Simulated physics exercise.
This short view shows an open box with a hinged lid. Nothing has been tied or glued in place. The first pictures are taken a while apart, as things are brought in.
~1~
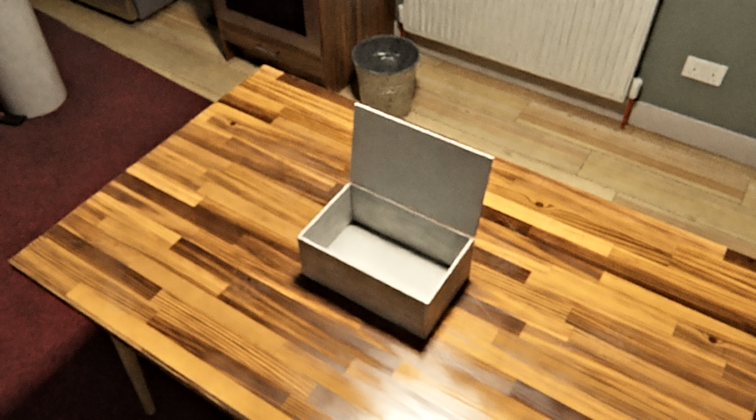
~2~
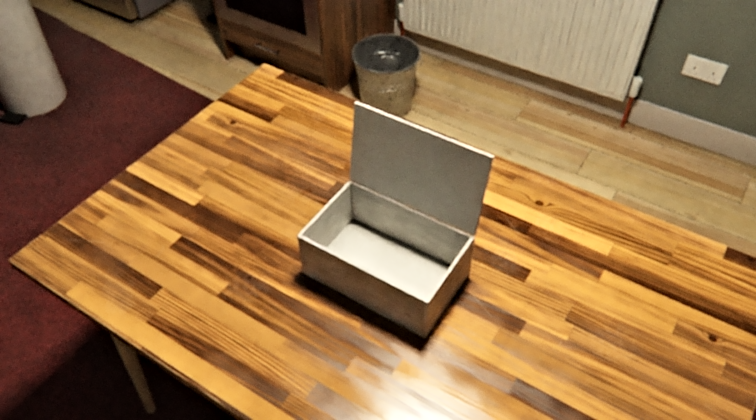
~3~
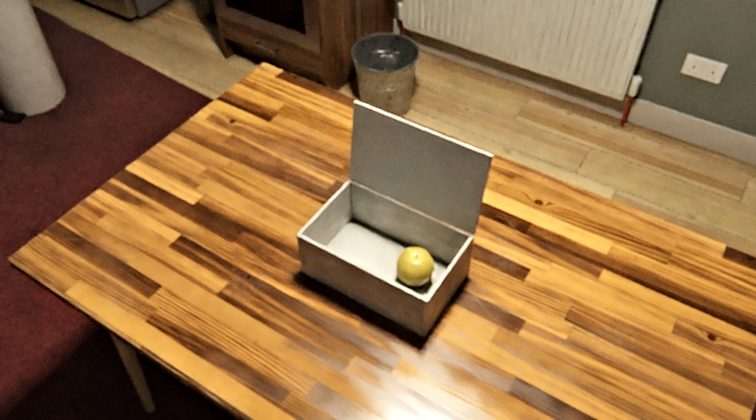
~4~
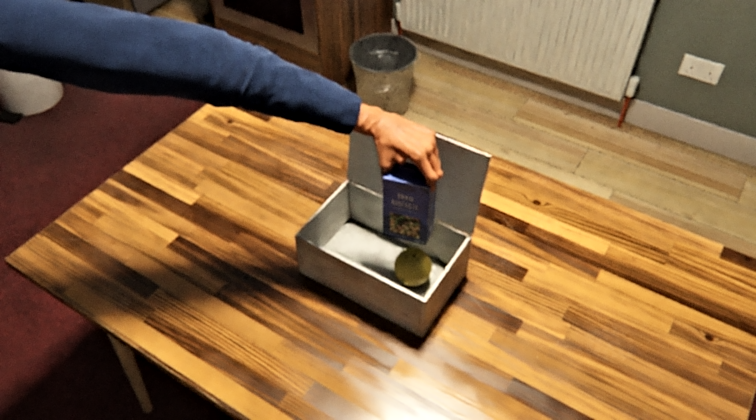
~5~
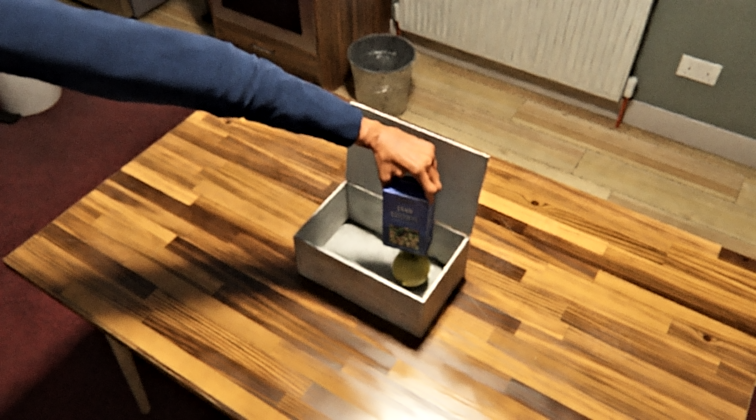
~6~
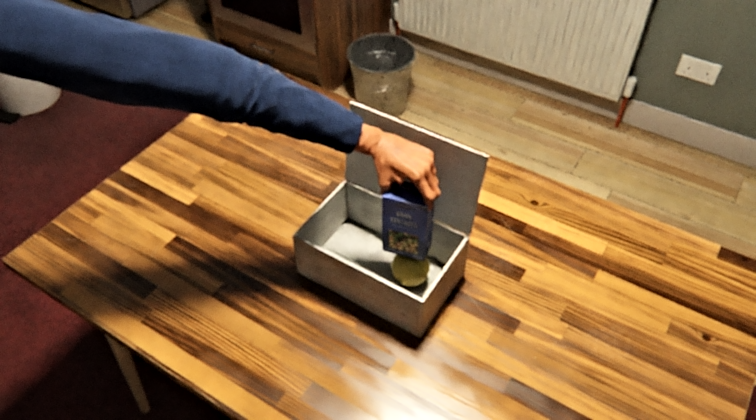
At first, an open, empty box with a hinged lid sits on a striped wooden table. A yellow apple then appears inside it, toward the right. Next, an arm in a blue sleeve reaches in from the left, holding a blue carton above the box and lowering it slightly behind the apple.
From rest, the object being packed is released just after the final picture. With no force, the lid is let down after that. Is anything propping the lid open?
No. Lies shut.
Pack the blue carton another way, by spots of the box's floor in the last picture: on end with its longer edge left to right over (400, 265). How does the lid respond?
After that, the lid lies down snugly.
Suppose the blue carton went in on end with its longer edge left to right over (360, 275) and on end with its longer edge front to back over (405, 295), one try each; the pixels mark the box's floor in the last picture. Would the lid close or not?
The first attempt leaves the lid partly open, while the second leaves it partly open.
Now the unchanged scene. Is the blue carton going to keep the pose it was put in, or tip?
Once everything settles, it ends up at a slant.
Then, 0.90 s later than the last frame, lid starting down; blue carton on its side near (370, 233); yellow apple moved about its own width.
Then, 1.70 s later than the last frame, lid 48° above the rim; blue carton on its side near (370, 233); yellow apple moved about its own width.
When it is over, lid shut; lying over in the box, blue carton; moved from the start, yellow apple. End places, in pixels of the last picture, blue carton near (370, 233).
